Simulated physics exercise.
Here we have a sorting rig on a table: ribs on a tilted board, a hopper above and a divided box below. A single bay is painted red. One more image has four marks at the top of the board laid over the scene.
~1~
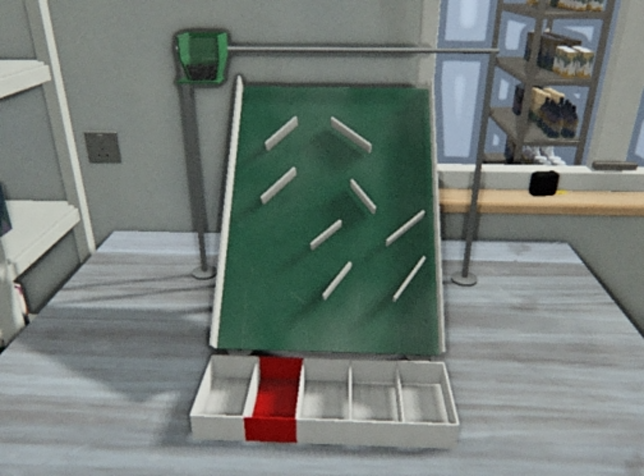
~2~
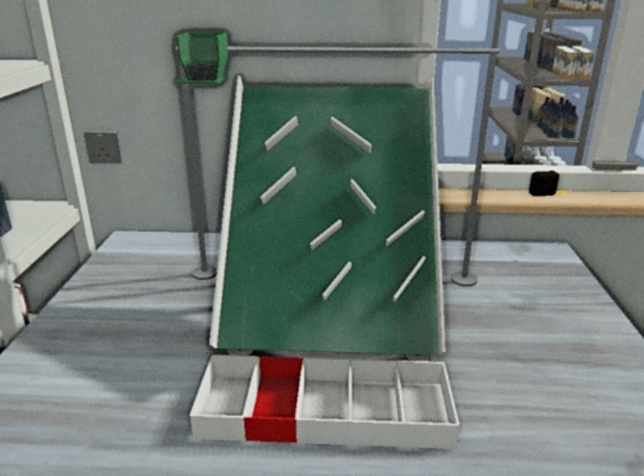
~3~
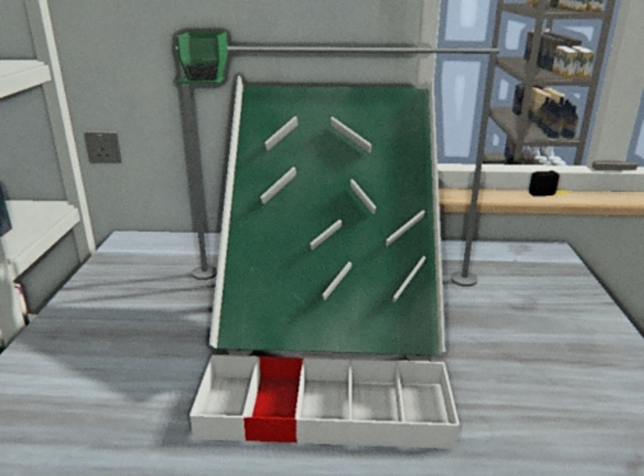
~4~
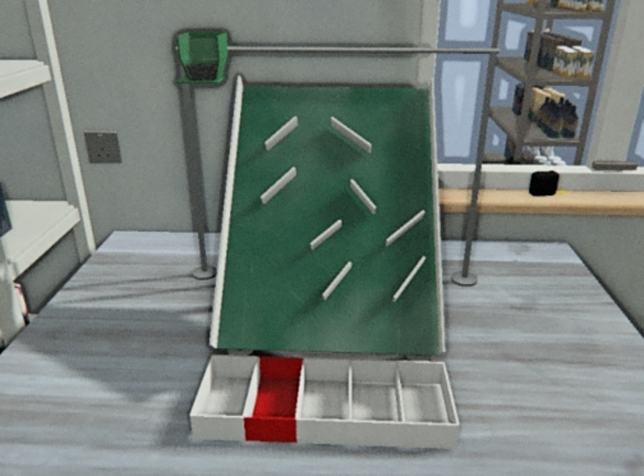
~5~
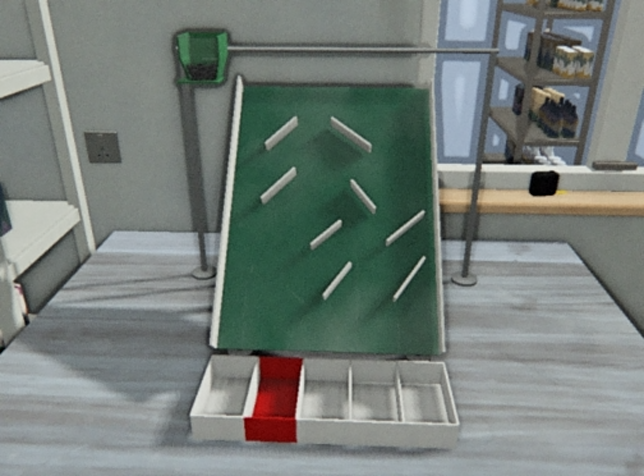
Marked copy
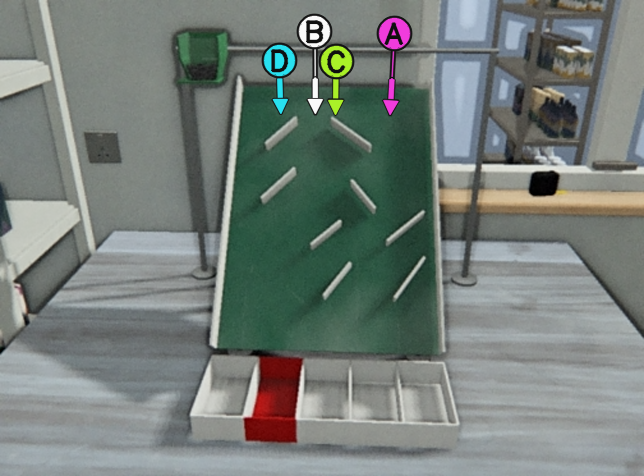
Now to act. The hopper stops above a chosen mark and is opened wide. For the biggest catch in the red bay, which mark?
B works best here.
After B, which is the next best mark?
Mark C.
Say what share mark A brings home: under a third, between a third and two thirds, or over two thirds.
It is under a third.
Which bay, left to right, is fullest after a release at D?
The first from the left.
On the marked copy, mark A meets the board at (390, 109); mark B meets the board at (315, 108); mark C meets the board at (335, 109); mark D meets the board at (280, 108).
If A is chosen, a stray few in the red bay, most in other bays, a small part held on the board.
If B is chosen, about half in the red bay, about a third in other bays, a small part held on the board.
If C is chosen, about a quarter in the red bay, about a third in other bays, about a third held on the board, a stray few outside the box.
If D is chosen, a stray few in the red bay, nearly all in other bays.
